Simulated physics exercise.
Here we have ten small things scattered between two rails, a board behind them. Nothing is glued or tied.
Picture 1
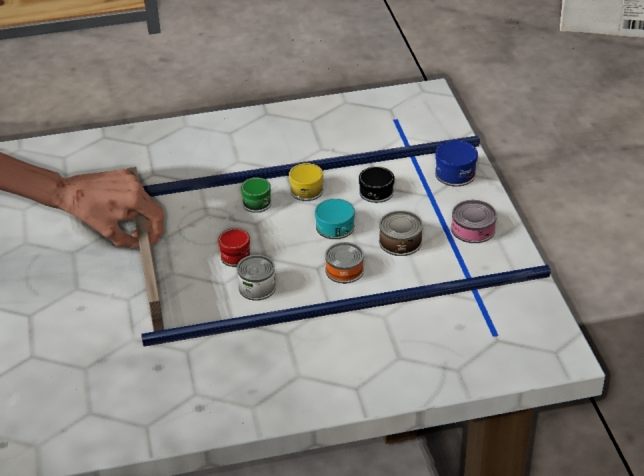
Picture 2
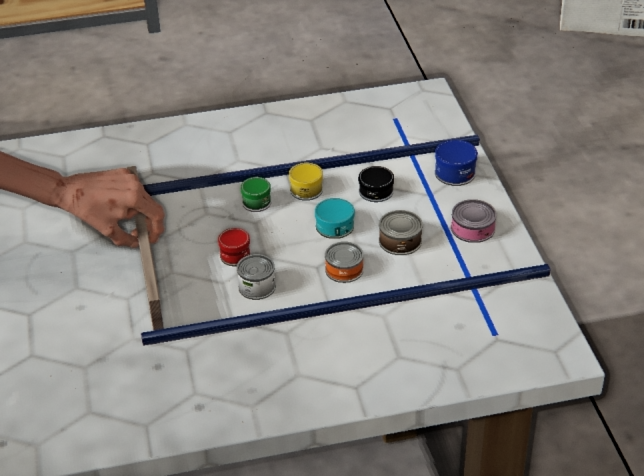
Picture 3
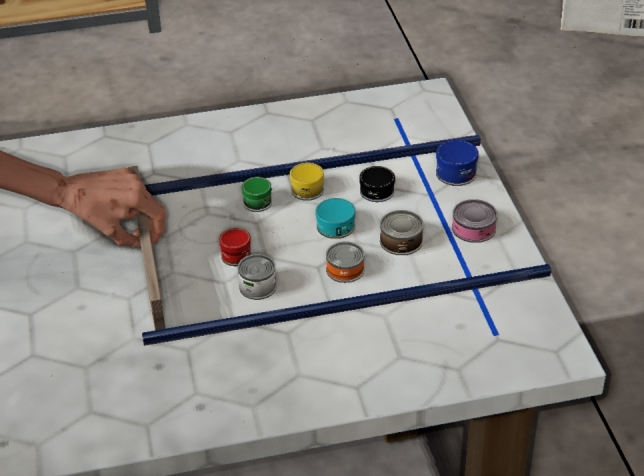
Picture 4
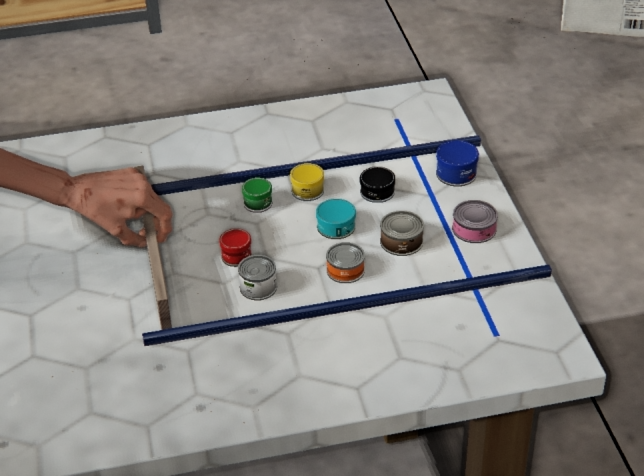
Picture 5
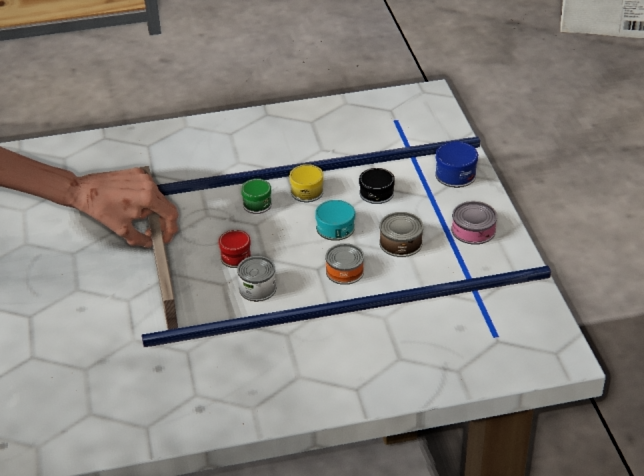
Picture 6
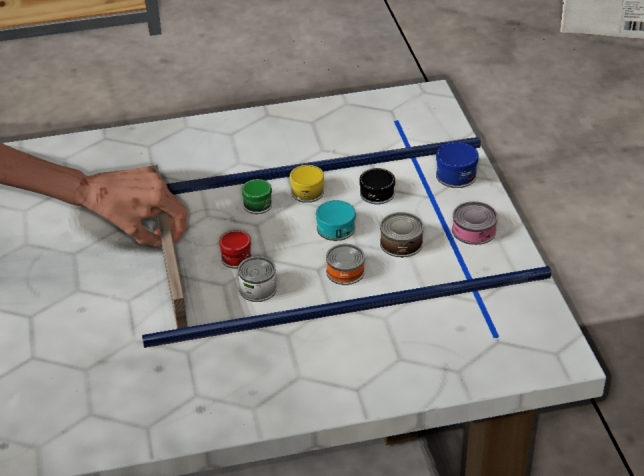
Small round tins in green, yellow, black, teal, brown, orange, red and silver sit scattered between two dark blue rails on a white hexagon-patterned table, with blue and pink ones beyond a thin blue line at right. The fixed view looks down at an angle, with grey floor around. A hand at left holds a board still, then slides it slightly right, while the tins stay put.
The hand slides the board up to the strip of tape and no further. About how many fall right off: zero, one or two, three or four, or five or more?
The number that fall off is one or two.
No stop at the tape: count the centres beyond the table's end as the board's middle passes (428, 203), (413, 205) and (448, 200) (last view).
Place by place, 1, 0 and 1.
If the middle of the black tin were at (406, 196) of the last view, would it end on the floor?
The black tin does not fall.
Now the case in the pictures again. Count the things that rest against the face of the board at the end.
It touches 5.
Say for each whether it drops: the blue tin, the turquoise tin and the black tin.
The blue tin stays on; the turquoise tin survives; the black tin does not fall.
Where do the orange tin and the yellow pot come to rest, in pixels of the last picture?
The orange tin stops around (514, 245); the yellow pot around (433, 157).
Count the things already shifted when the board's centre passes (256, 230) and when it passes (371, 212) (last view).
First 3, then 8.
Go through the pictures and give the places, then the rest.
The first picture shows blue tin (456, 164); pink pot (474, 222); brown pot (401, 233); board (145, 247); tape (440, 216).
The second picture shows pink pot (474, 221); board (145, 246).
The third picture shows brown pot (401, 232); black tin (377, 184).
The fourth picture shows blue tin (457, 163); green pot (257, 195).
The fifth picture shows pink pot (474, 223); red tin (235, 249).
The sixth picture shows blue tin (457, 165); pink pot (475, 223); brown pot (402, 235); board (167, 244); tape (441, 218).
Soon after, none off yet; blue tin at rest near (457, 165); pink pot at rest near (475, 223); brown pot at rest near (402, 235).
After that, none off yet; blue tin at rest near (457, 165); pink pot at rest near (475, 223); brown pot moving near (409, 229).
In the end, the number that fall off is one or two; gone, pink pot.
